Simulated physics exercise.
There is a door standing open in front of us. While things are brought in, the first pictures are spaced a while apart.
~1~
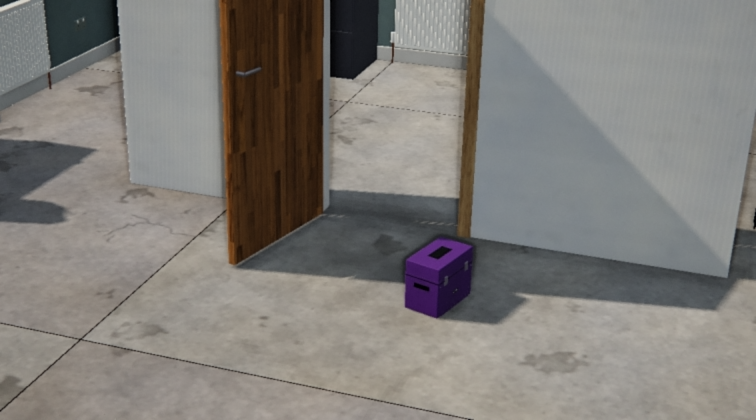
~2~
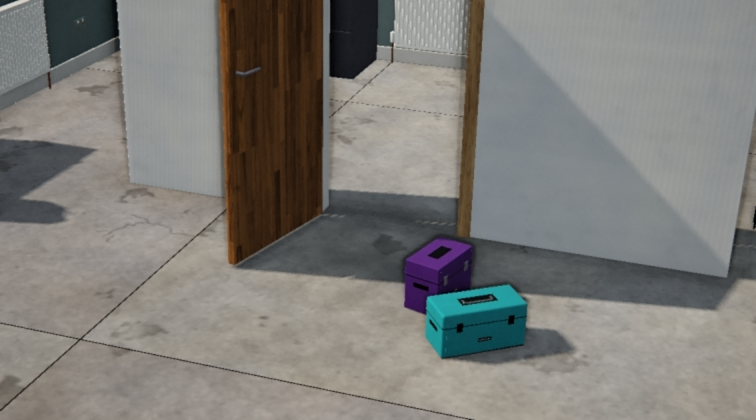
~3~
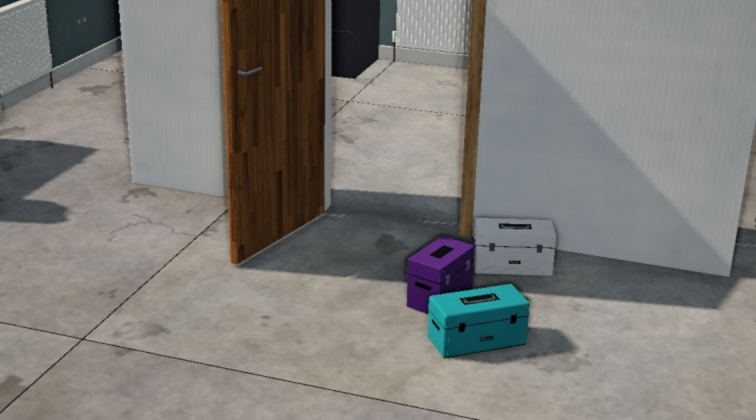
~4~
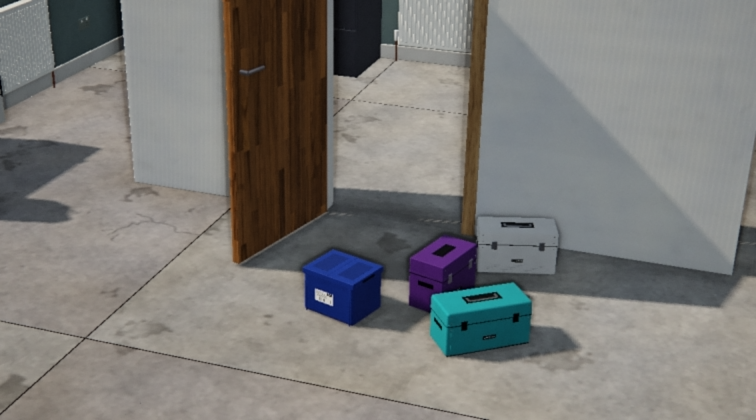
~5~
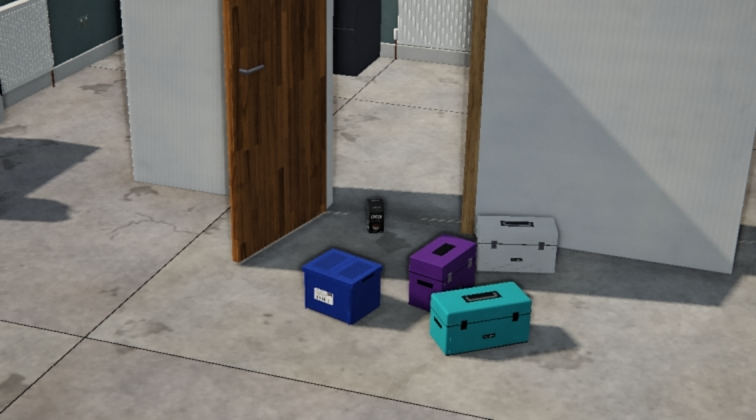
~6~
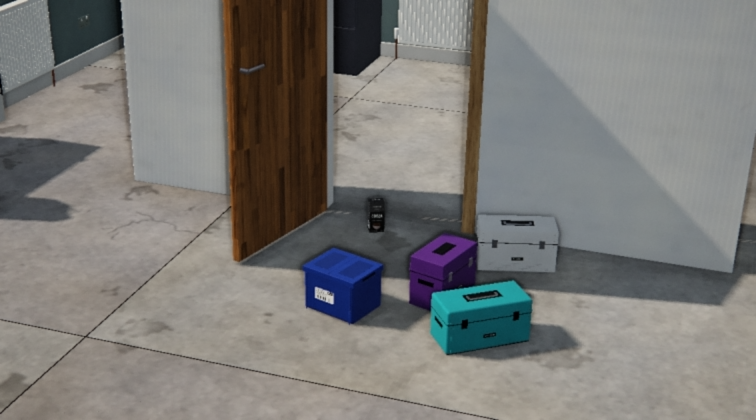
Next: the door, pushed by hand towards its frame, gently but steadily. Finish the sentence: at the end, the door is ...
... fully closed.
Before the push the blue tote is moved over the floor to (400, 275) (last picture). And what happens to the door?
After that it finishes its swing.
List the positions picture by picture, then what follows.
In the first picture, door wide open and still; purple toolbox (439, 277).
In the second picture, door wide open and still; turquoise toolbox (476, 321).
In the third picture, door wide open and still; purple toolbox (441, 276).
In the fourth picture, door wide open and still; turquoise toolbox (481, 319); white toolbox (516, 245).
In the fifth picture, door wide open and still; purple toolbox (443, 274); blue tote (343, 287).
In the sixth picture, door wide open and still; black carton (376, 215); turquoise toolbox (481, 317).
Then, 1.10 s past the last view, door 73° open.
Then, 2.00 s past the last view, door 29° open; black carton displaced a little near (378, 215).
Then, 2.40 s past the last view, door 9° open; black carton displaced well along near (393, 208).
Finally, door 0° open; moved from the start, black carton; the other 4 still in place. Final places as the last picture's camera would see them, black carton near (397, 203).
